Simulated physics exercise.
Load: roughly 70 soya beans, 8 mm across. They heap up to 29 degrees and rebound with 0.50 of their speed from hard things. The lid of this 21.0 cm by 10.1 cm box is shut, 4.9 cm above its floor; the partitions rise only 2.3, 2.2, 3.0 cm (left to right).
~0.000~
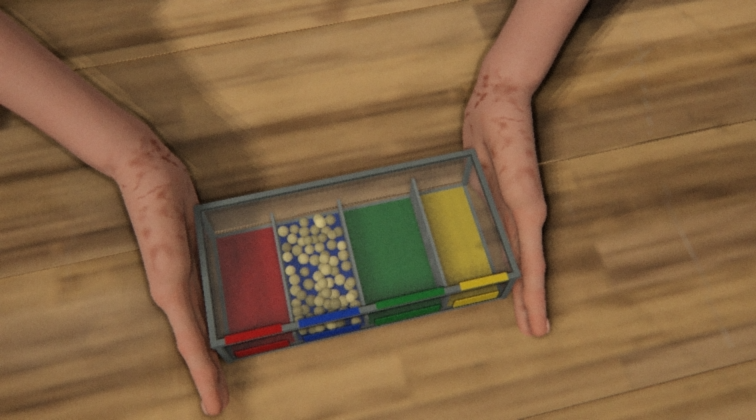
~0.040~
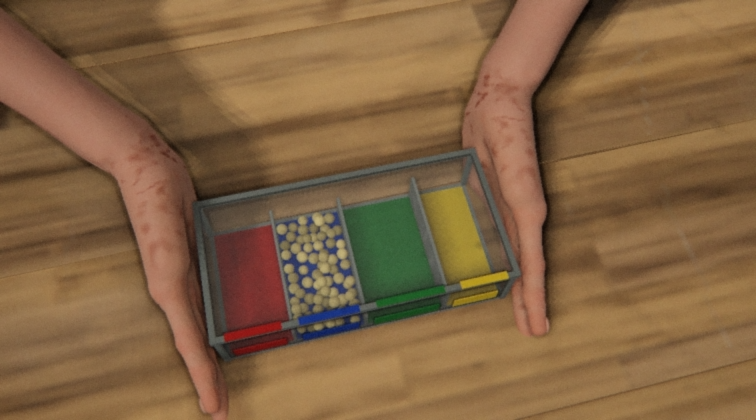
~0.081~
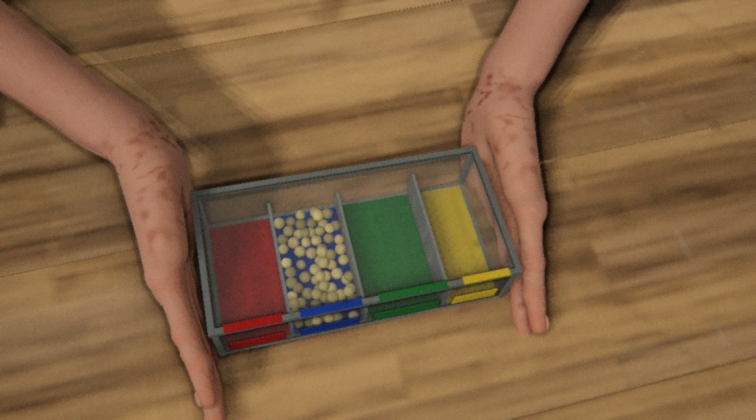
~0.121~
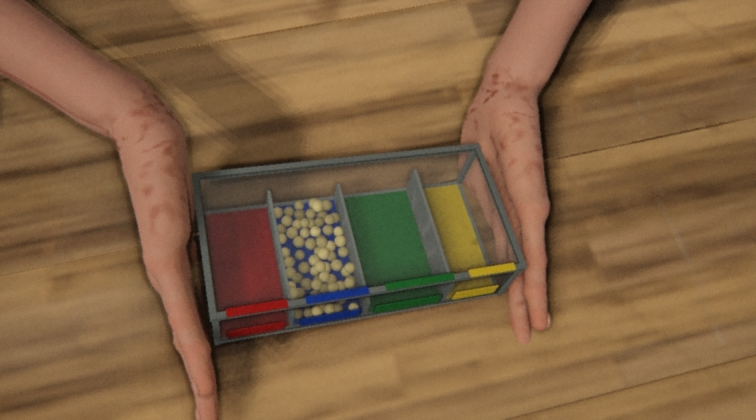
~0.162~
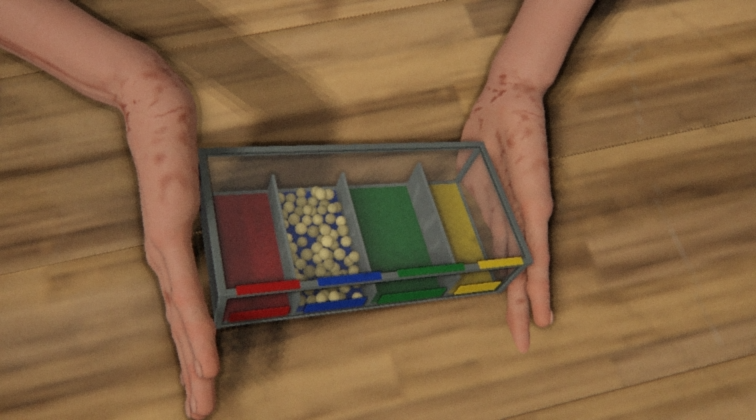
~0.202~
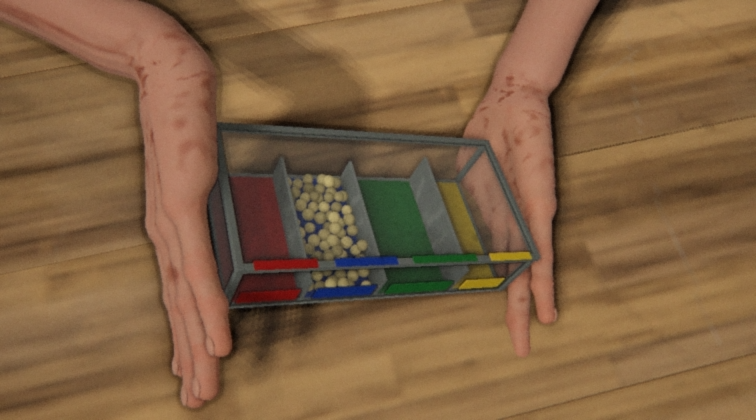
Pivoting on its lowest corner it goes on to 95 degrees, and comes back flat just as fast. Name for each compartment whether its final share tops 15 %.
Red compartment: Under; blue compartment: Under; green compartment: Over; yellow compartment: Over.
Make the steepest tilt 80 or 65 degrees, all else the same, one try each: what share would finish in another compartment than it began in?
About 65 and 5 per cent.
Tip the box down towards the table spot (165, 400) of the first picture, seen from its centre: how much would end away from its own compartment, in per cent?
About 85 per cent.
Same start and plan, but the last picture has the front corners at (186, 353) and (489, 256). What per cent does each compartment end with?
Red 85, blue 15, green 0, yellow 0.
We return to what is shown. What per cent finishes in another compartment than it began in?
Roughly 100 per cent.
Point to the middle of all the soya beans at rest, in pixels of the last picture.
Around (433, 214).
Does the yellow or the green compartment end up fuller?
The yellow one has more.
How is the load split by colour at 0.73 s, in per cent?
Red 0; blue 35; green 60; yellow 5.
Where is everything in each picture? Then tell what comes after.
Box tilt 0 degrees, front corners at (217, 341) and (513, 273); blue 100 %, in the first frame.
Box tilt 1 degrees, front corners at (216, 338) and (514, 272), in the second frame.
Box tilt 5 degrees, front corners at (215, 330) and (515, 269), lowest corner right back, in the third frame.
Box tilt 10 degrees, front corners at (216, 314) and (520, 264), lowest corner right back, in the fourth frame.
Box tilt 17 degrees, front corners at (225, 291) and (526, 259), lowest corner right back, in the fifth frame.
Box tilt 24 degrees, front corners at (242, 266) and (533, 255), lowest corner right back; blue 100 %. The box's pace is about 170 degrees a second, in the sixth frame.
After 0.73 s, tilt 94 degrees; blue 35 %, green 60 %, yellow 5 %.
After 1.08 s, tilt 38 degrees; green 30 %, yellow 65 %.
After 1.52 s, tilt 0 degrees; green 30 %, yellow 65 %.
At rest (1.9 s), red 0 %, blue 0 %, green 30 %, yellow 65 %.
